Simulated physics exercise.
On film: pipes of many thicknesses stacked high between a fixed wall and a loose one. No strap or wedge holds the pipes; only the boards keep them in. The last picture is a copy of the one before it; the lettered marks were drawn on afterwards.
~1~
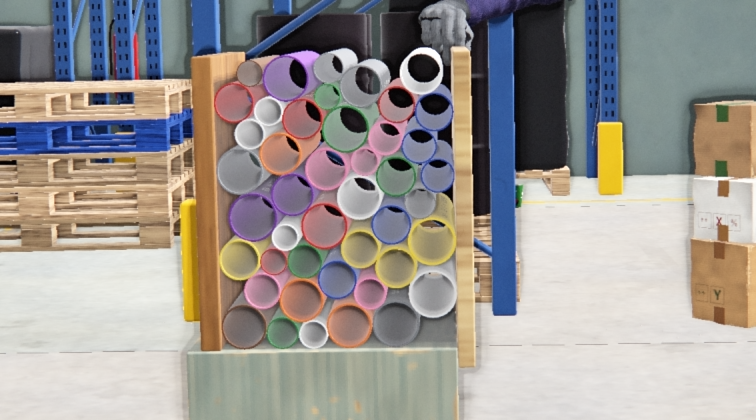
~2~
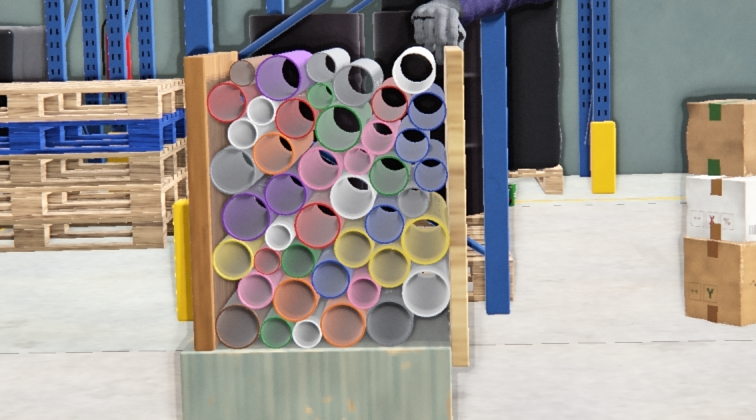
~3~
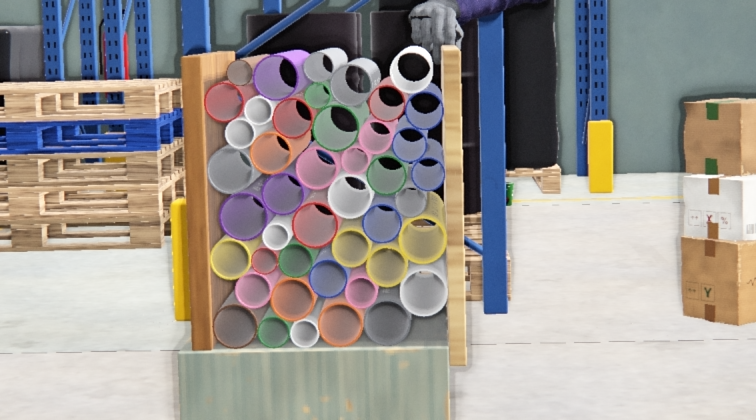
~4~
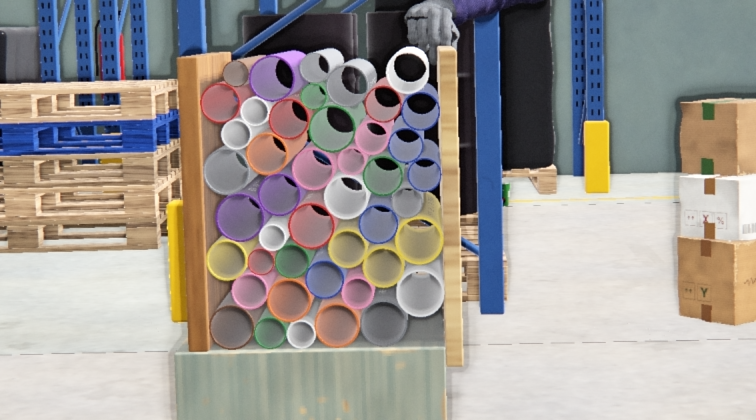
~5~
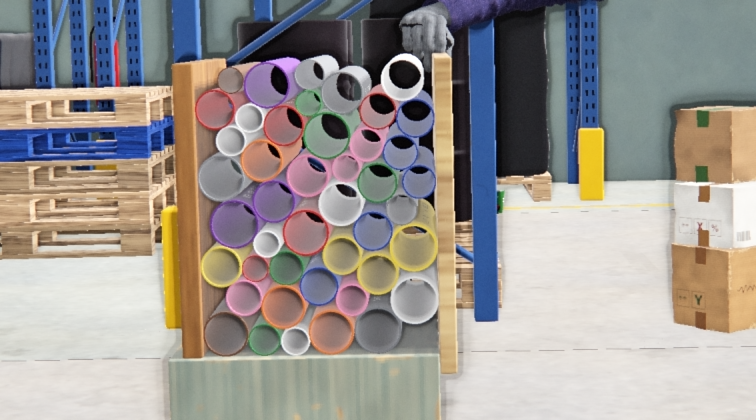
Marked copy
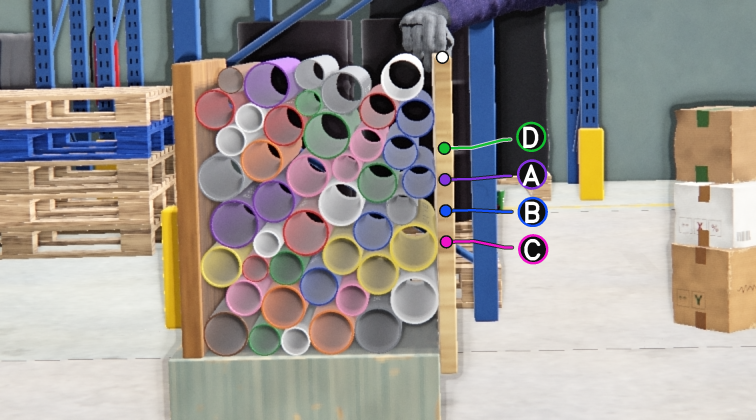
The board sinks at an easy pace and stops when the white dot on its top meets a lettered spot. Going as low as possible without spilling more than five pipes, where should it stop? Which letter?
Mark A is as low as it can go.
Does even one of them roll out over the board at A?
Yes, at A.
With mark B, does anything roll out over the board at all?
Yes, at B.
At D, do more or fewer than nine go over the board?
At D, fewer than nine.
On the marked copy, A at (445, 180); B at (446, 211); C at (447, 242); D at (445, 148); the white dot at (443, 57).
Taking A. A third of the way, top of the board (435, 120).
Two thirds of the way, top of the board (436, 180).
When it is over, top of the board (436, 180), five out over the board.
As for the rest, B more than five out over the board; C more than five out over the board; D none out over the board.
